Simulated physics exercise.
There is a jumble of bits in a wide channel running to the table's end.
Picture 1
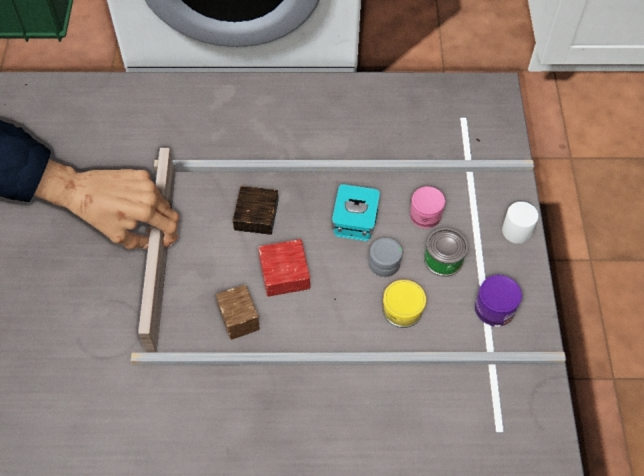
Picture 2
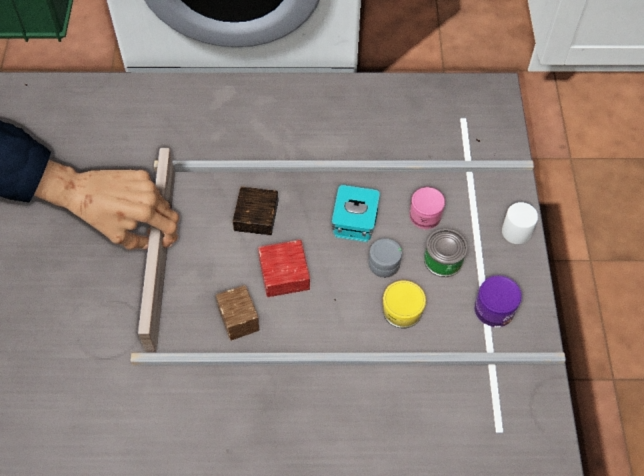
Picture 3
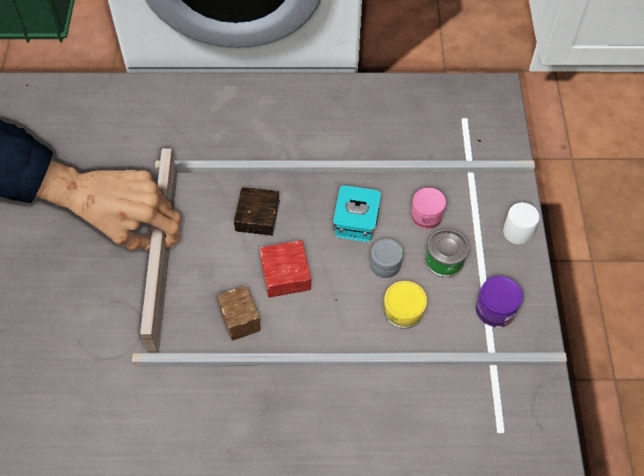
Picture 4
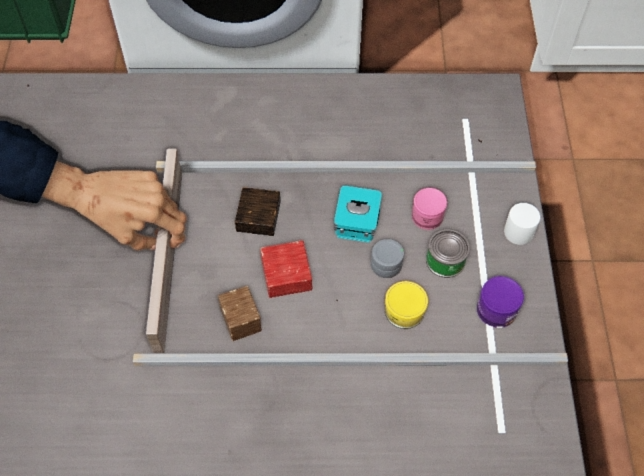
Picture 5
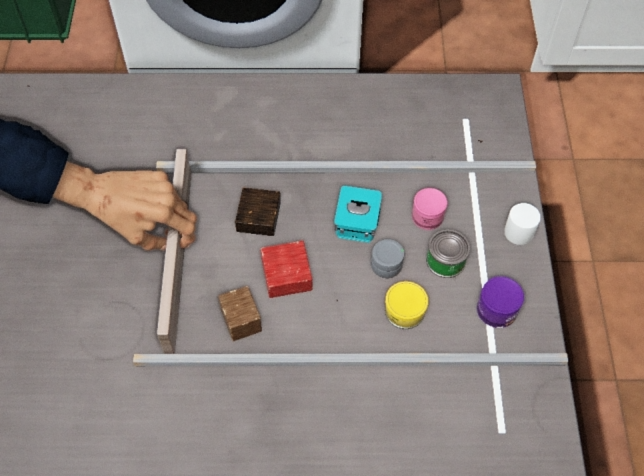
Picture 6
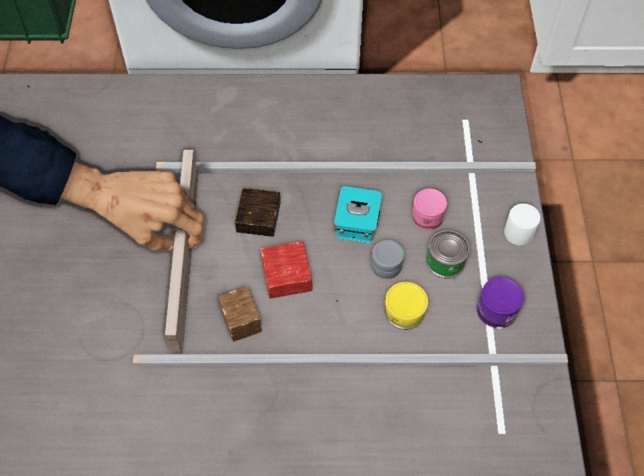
A hand slides a wooden board slightly right between two rails, toward blocks, tins and tubs that stay still on a grey table.
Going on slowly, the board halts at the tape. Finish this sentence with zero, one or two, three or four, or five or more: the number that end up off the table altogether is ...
The number that end up off the table altogether is three or four.
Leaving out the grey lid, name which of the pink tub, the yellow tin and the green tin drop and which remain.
Pink tub: Over the edge; yellow tin: Still there; green tin: Still there.
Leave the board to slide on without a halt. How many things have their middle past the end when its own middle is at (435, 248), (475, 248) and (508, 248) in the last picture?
In order of the places given, that's 1, 4 and 7.
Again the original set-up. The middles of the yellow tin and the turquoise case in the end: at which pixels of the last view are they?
The yellow tin finishes at (541, 310); the turquoise case finishes at (539, 214).
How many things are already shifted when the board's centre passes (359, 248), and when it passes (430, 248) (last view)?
At the first point the count is 8, at the second it's 10.
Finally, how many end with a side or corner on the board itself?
Tally at the end: 3.
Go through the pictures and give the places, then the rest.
In the first frame, white lid (520, 223); purple tub (498, 301); green tin (445, 252); board (158, 246); tape (480, 258).
In the second frame, purple tub (497, 302); black block (256, 211).
In the third frame, green tin (446, 253); board (160, 247).
In the fourth frame, white lid (522, 224); yellow tin (406, 305).
In the fifth frame, purple tub (500, 303); turquoise case (358, 215).
In the sixth frame, white lid (522, 225); purple tub (500, 303); green tin (447, 254); board (183, 248); tape (482, 260).
Early on, none off yet; white lid at rest near (522, 225); purple tub at rest near (500, 303); green tin at rest near (447, 254).
A while later, none off yet; white lid at rest near (522, 225); purple tub at rest near (500, 303); green tin travelled about its own width near (487, 252).
Finally, the number that fall off is three or four; lost, pink tub, green tin, purple tub and white lid.
